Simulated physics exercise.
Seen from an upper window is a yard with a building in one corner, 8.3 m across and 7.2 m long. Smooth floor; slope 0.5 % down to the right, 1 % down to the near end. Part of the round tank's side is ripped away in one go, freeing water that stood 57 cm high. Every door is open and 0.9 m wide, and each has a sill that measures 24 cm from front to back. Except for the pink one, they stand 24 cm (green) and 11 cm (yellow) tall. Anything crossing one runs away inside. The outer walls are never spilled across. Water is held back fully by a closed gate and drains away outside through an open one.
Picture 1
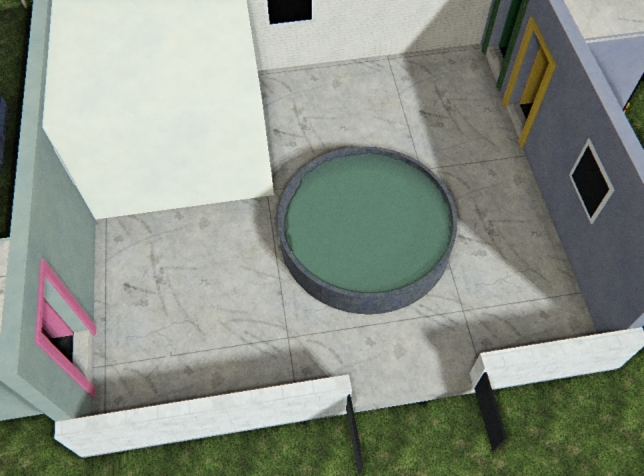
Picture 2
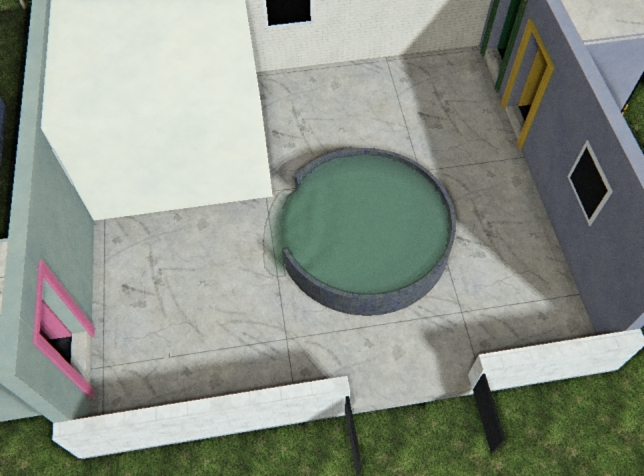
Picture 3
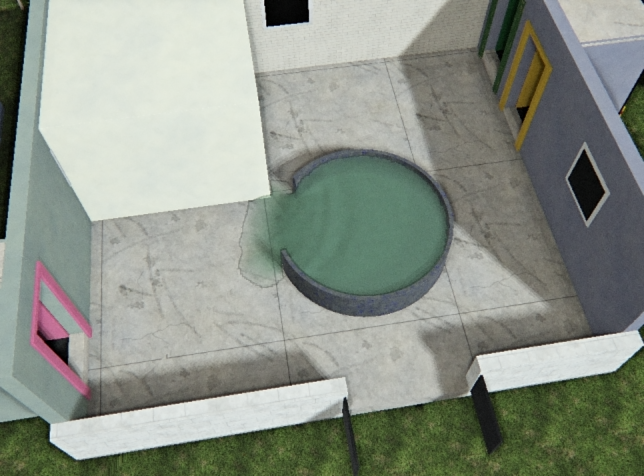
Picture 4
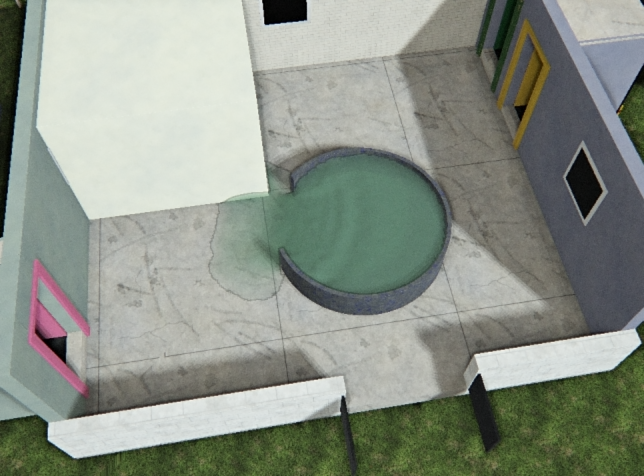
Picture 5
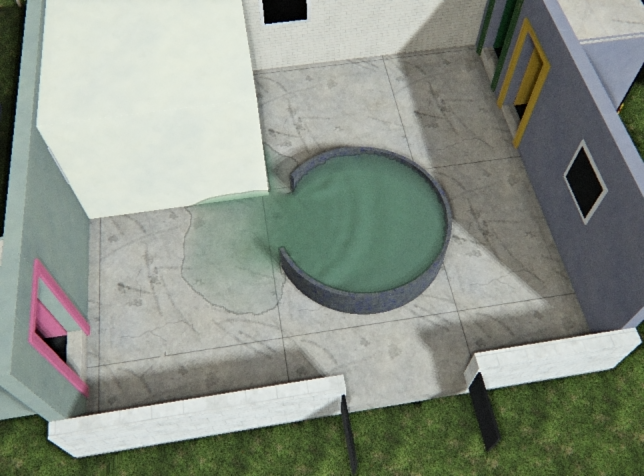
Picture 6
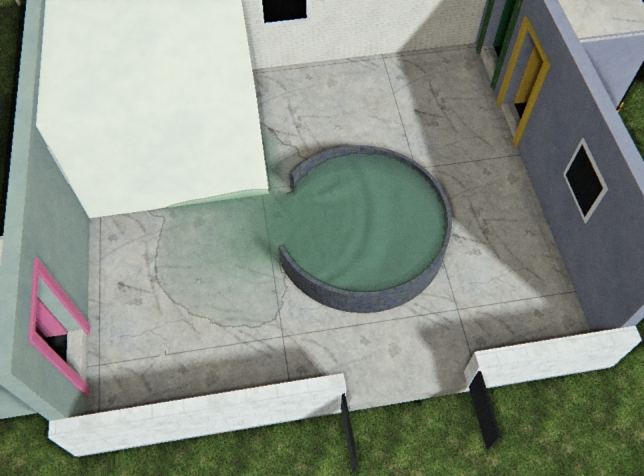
Green water poured out through a gap that opened in the left side of the round tank in the yard, then spread leftward across the pale floor in a thin, widening sheet.
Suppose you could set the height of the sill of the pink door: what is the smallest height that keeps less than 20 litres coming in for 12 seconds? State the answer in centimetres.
The smallest such height is close to 20 cm.
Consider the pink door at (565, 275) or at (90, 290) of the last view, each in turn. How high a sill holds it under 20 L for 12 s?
11.5 and 28 cm.
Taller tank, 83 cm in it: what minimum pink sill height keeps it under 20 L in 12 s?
I'd say close to 31 cm.
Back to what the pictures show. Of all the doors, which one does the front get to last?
That'd be the yellow one.
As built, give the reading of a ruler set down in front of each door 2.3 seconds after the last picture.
The green door has 0 cm, the pink door 21 cm and the yellow door 0 cm.
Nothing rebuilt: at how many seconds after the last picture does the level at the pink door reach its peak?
Peak time: Around 5.0 s.
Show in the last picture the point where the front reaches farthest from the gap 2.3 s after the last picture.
Around (87, 432).
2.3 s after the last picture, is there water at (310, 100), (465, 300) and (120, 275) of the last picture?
Awash, untouched, awash.
Then, 0.7 s after the last picture water covers 25 % of the floor, deepest (36 cm) near (90, 242); it has not reached the pink door.
Then, 2.3 s after the last picture water covers 35 % of the floor, deepest (46 cm) near (87, 421); 21 cm at the pink door, 0 litres in over its 26 cm sill.
Then, 11.3 s after the last picture water covers 95 % of the floor, deepest (14 cm) near (87, 432); 12 cm at the pink door, 2 litres in over its 26 cm sill.
At the pink door as built, the water peaked near 25 cm, 5.1 s after the last picture.
With a sill of 17.5 cm, 44 litres would have come in within the 12 s; with 23.5 cm, 5 litres. So under 20 litres takes about 20 cm.
